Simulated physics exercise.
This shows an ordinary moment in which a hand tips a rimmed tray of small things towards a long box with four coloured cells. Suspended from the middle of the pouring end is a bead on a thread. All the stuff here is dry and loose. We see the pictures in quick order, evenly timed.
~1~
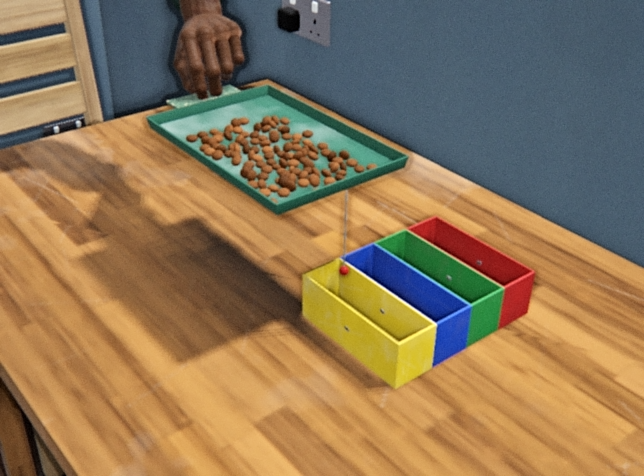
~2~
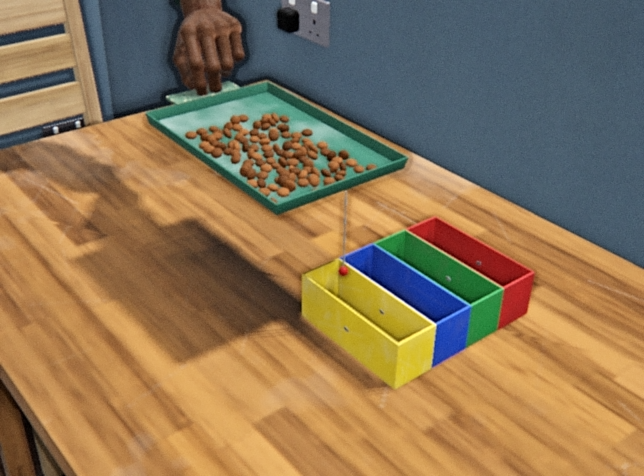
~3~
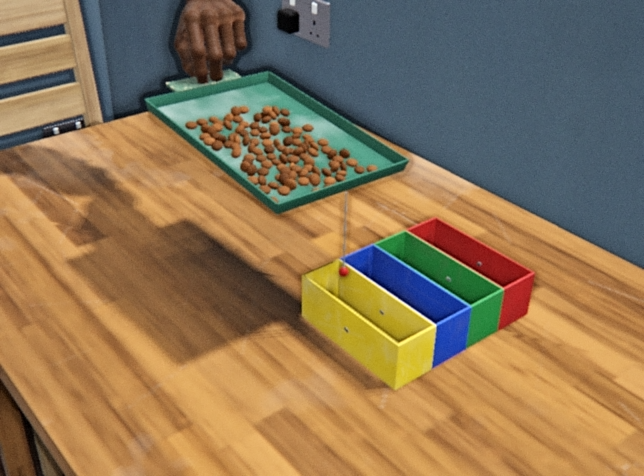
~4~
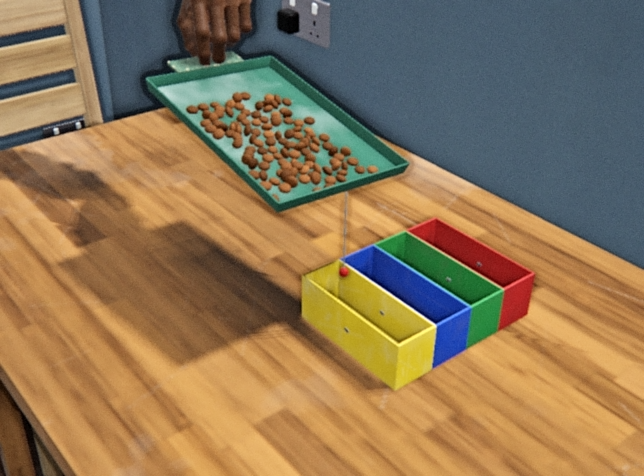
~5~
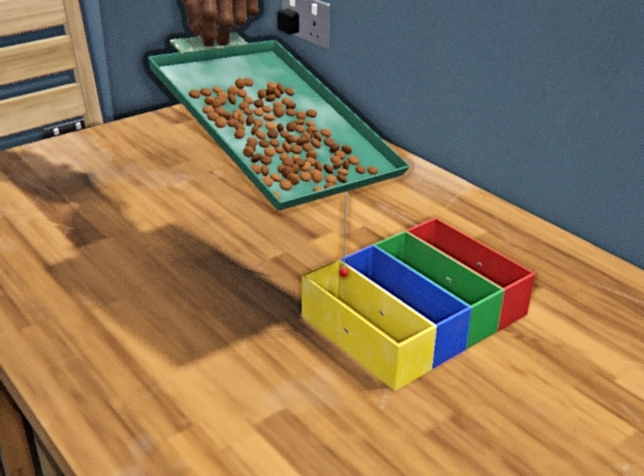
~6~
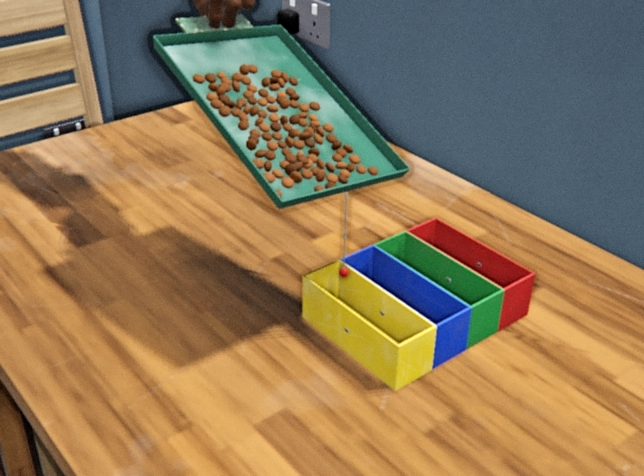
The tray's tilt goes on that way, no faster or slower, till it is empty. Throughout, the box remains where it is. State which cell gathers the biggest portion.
It is the blue cell.
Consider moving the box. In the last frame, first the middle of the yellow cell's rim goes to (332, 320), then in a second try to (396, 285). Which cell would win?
That green cell, then the yellow one.
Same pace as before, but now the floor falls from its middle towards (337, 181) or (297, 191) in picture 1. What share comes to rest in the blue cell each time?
Lab note: Case 1 near 30 %, case 2 near 0 %.
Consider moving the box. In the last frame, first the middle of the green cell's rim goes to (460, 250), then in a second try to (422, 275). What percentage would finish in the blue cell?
Close to 30 in a hundred, then close to 40 in a hundred.
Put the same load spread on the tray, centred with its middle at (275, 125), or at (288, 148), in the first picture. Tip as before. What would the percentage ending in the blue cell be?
Respectively 50 and 40 per cent.
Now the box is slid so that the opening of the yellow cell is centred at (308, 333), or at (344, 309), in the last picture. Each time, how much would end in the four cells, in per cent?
About 90 per cent, then about 100 per cent.
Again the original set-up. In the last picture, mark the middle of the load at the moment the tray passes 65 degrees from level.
I'd put the middle of the pieces at roughly (365, 162).
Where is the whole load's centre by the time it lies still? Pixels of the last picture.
Close to (411, 326) in the last view.
Shortly afterwards, tray tipped steeply; all but a few on the tray; a little falling or outside the box.
Next, tray tipped past a quarter turn; a little on the tray; near a third in the blue cell; near a quarter in the green cell; a little in the yellow cell; near a quarter falling or outside the box.
Some moments later, tray tipped past a quarter turn; near half in the blue cell; near a quarter in the green cell; near a quarter in the yellow cell; a little falling or outside the box.
In the end, tray tipped past a quarter turn; near half in the blue cell; near a quarter in the green cell; near a quarter in the yellow cell; none at all in the red cell; a little outside the box.
